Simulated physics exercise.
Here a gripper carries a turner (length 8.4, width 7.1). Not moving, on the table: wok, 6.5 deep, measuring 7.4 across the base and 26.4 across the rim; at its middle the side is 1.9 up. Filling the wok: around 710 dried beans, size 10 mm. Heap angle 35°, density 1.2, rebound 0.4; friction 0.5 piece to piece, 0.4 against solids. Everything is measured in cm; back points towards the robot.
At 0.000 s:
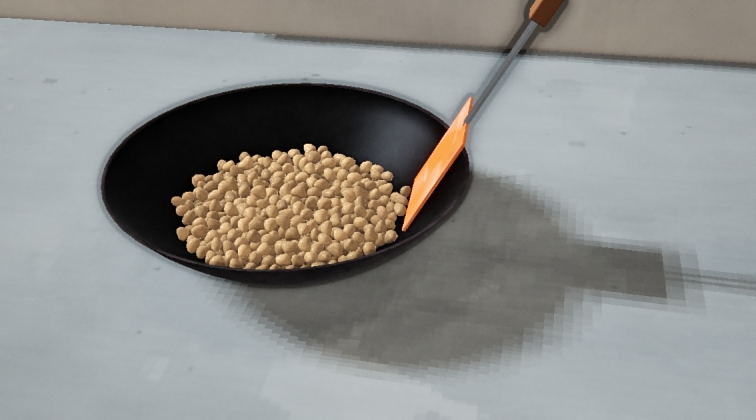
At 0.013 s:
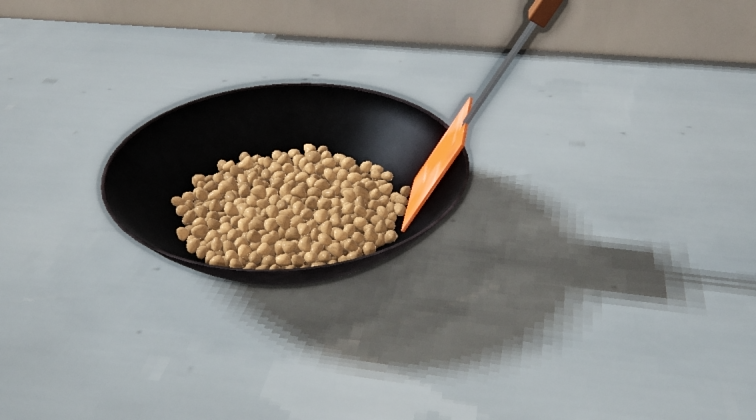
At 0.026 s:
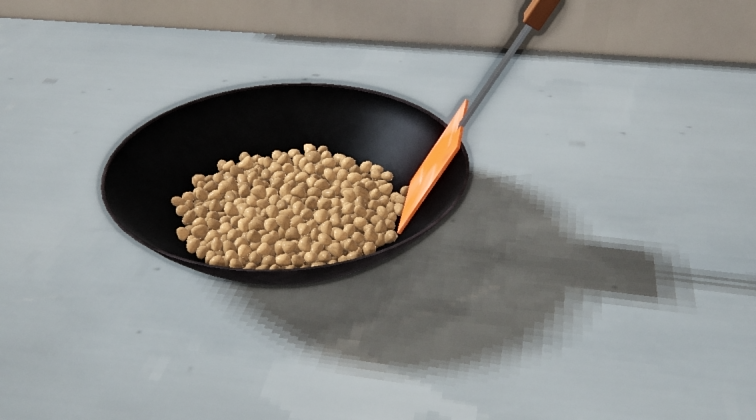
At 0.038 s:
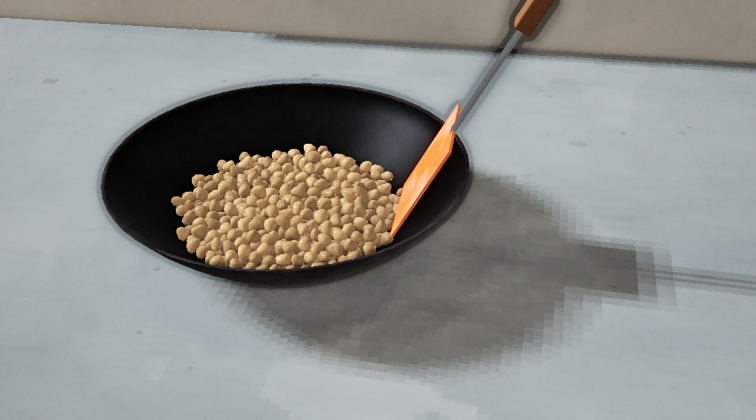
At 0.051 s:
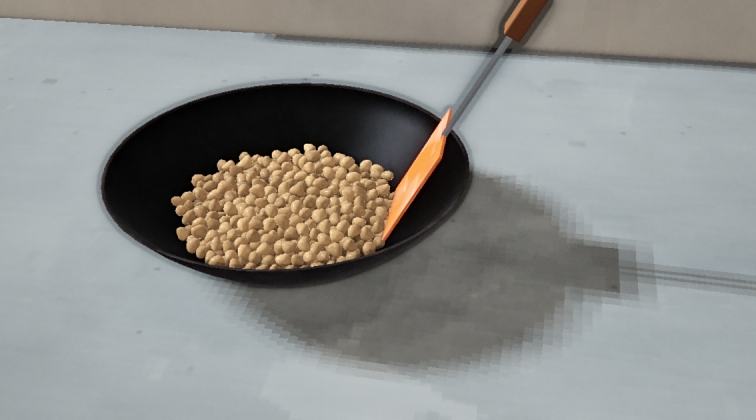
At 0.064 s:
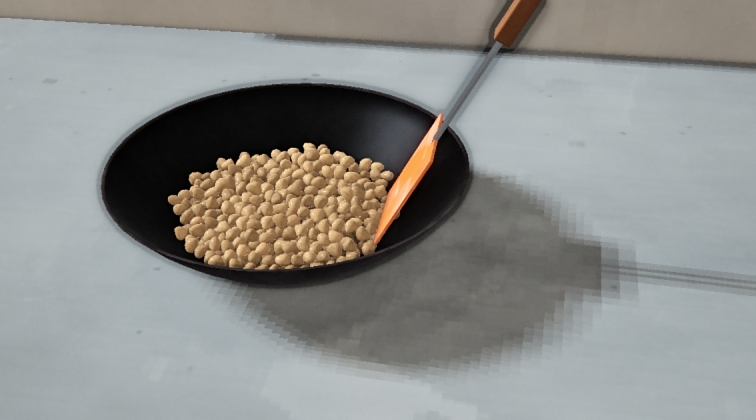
On a pale grey table, a black wok sat still with a heap of tan dried beans while an orange turner slid slowly left inside it, nudging the beans at the right edge slightly.
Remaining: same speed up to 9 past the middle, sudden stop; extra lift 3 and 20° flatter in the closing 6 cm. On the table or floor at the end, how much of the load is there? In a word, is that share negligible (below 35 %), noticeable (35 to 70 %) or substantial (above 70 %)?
In a word, negligible.
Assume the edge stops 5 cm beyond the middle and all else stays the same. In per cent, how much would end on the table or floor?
Changed stop: Approx. 0 %.
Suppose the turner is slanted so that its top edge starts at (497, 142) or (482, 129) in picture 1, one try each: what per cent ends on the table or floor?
Close to 15 and 20 percent respectively.
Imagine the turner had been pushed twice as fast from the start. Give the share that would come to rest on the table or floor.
Then about 45 per cent.
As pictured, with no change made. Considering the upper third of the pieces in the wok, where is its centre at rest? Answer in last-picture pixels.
Pixel position: Approx. (183, 180).
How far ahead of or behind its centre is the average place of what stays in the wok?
About 4.0 cm ahead.
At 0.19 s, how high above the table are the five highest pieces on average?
About 7 centimetres.
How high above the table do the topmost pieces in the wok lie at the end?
Roughly 7.5 centimetres.
After 0.19 s, sloping 62°, highest piece 9 above the table; 712 in the wok.
After 0.32 s, sloping 55°, highest piece 19 above the table; 701 in the wok, 11 on the blade or in flight.
After 0.58 s, sloping 42°, highest piece 9 above the table; 551 in the wok, 151 on the table or floor, 10 on the blade or in flight.
After 1.63 s, sloping 42°, highest piece 7 above the table; 547 in the wok, 165 on the table or floor.
At rest, 547 in the wok, 165 on the table or floor. That is 23 % on the table or floor.
